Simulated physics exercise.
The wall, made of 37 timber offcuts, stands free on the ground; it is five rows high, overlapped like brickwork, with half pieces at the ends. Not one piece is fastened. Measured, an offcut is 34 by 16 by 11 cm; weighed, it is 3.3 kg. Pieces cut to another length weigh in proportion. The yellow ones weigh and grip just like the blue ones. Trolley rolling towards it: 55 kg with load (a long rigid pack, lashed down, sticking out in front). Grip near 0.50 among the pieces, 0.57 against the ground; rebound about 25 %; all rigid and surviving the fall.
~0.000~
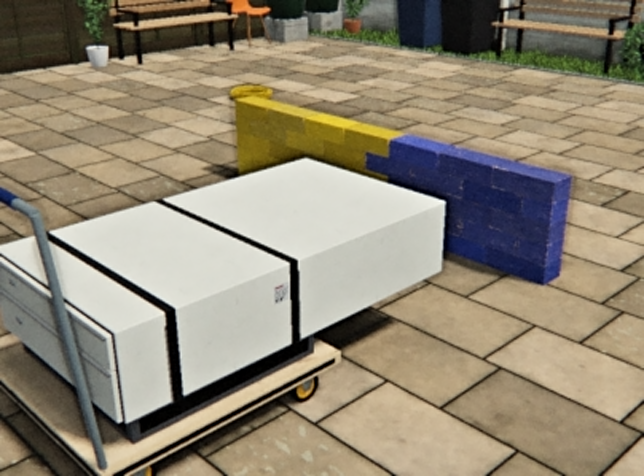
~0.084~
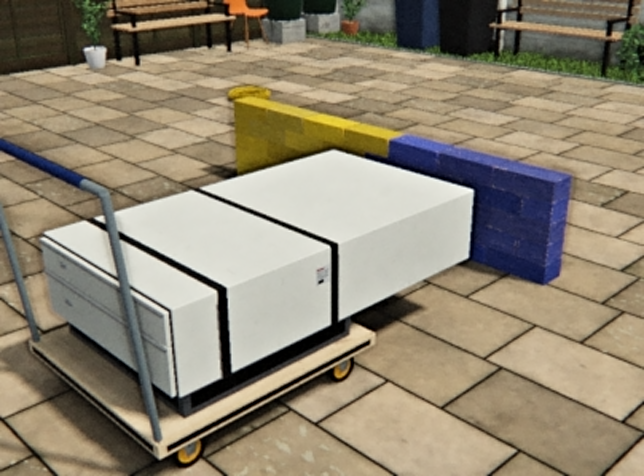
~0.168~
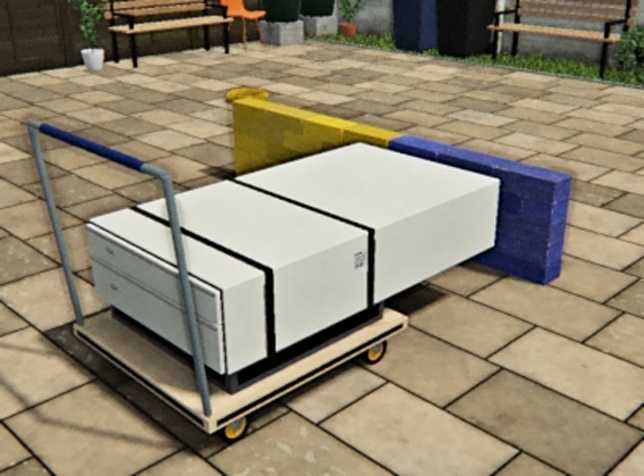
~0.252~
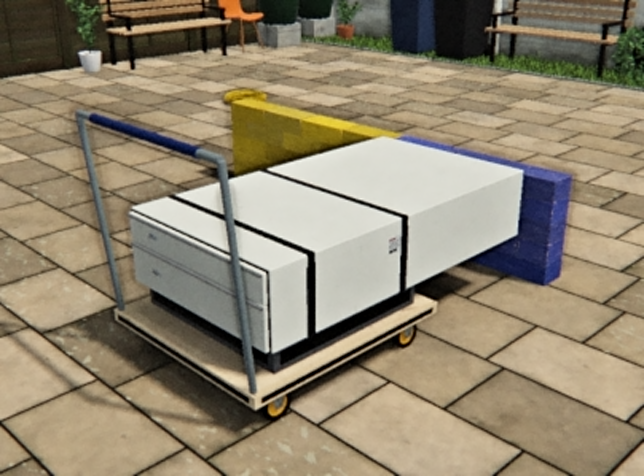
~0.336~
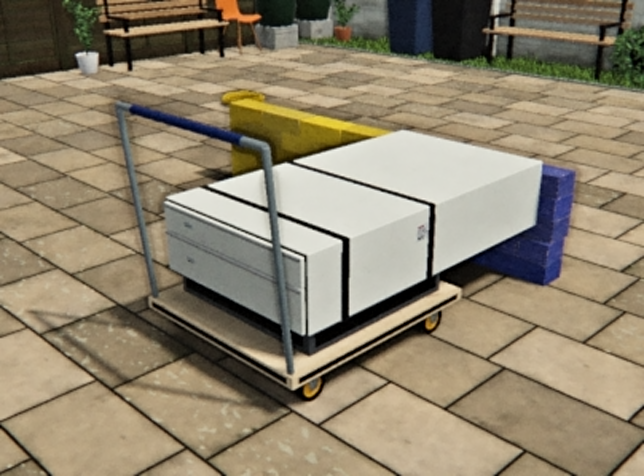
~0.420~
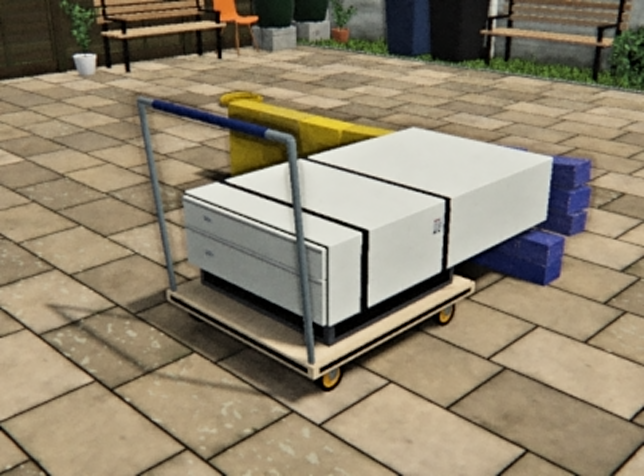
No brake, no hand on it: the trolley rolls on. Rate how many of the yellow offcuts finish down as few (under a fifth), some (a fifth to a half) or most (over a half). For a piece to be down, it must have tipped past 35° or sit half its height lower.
Few.
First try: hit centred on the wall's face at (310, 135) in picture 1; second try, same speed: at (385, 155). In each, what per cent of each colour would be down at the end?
You'd get yellow at 80 followed by 40, and blue at 10 followed by 60 percent.
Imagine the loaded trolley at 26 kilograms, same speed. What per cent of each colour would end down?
Yellow 0, blue 60 per cent.
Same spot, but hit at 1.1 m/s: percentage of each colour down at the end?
Result - yellow: 0%; blue: 80%.
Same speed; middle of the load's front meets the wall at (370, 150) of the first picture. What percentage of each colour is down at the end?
Yellow 40 %, blue 40 %.
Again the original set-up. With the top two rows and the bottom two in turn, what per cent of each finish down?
Top share 50 per cent; bottom share 20 per cent.
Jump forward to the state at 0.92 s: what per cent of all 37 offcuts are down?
By then 30 %.
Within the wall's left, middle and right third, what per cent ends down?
Going left to right, I get 0, 30 and 80 percent.
After 0.50 s, load 21 cm past the wall's line, still rolling; none of the 20 yellow offcuts down (4 of 37 in all colours); top yellow offcut unmoved; top blue offcut leaning 10°, 46 mm lower.
After 0.64 s, load 36 cm past the wall's line, still rolling; none of the 20 yellow offcuts down (10 of 37 in all colours); top yellow offcut unmoved; top blue offcut leaning 29°, 21 cm lower.
After 0.92 s, load 64 cm past the wall's line, still rolling; 1 of the 20 yellow offcuts down (11 of 37 in all colours); top yellow offcut unmoved; top blue offcut on its side.
After 1.16 s, load 78 cm past the wall's line, still rolling; 1 of the 20 yellow offcuts down (14 of 37 in all colours); top yellow offcut unmoved; top blue offcut upside down.
At rest (1.8 s), load 82 cm past the wall's line, still rolling; 1 of the 20 yellow offcuts down (14 of 37 in all colours); top yellow offcut unmoved; top blue offcut upside down. That is 5 per cent. As the last picture would show them, middles, top yellow offcut near (328, 131), top blue offcut near (595, 187).
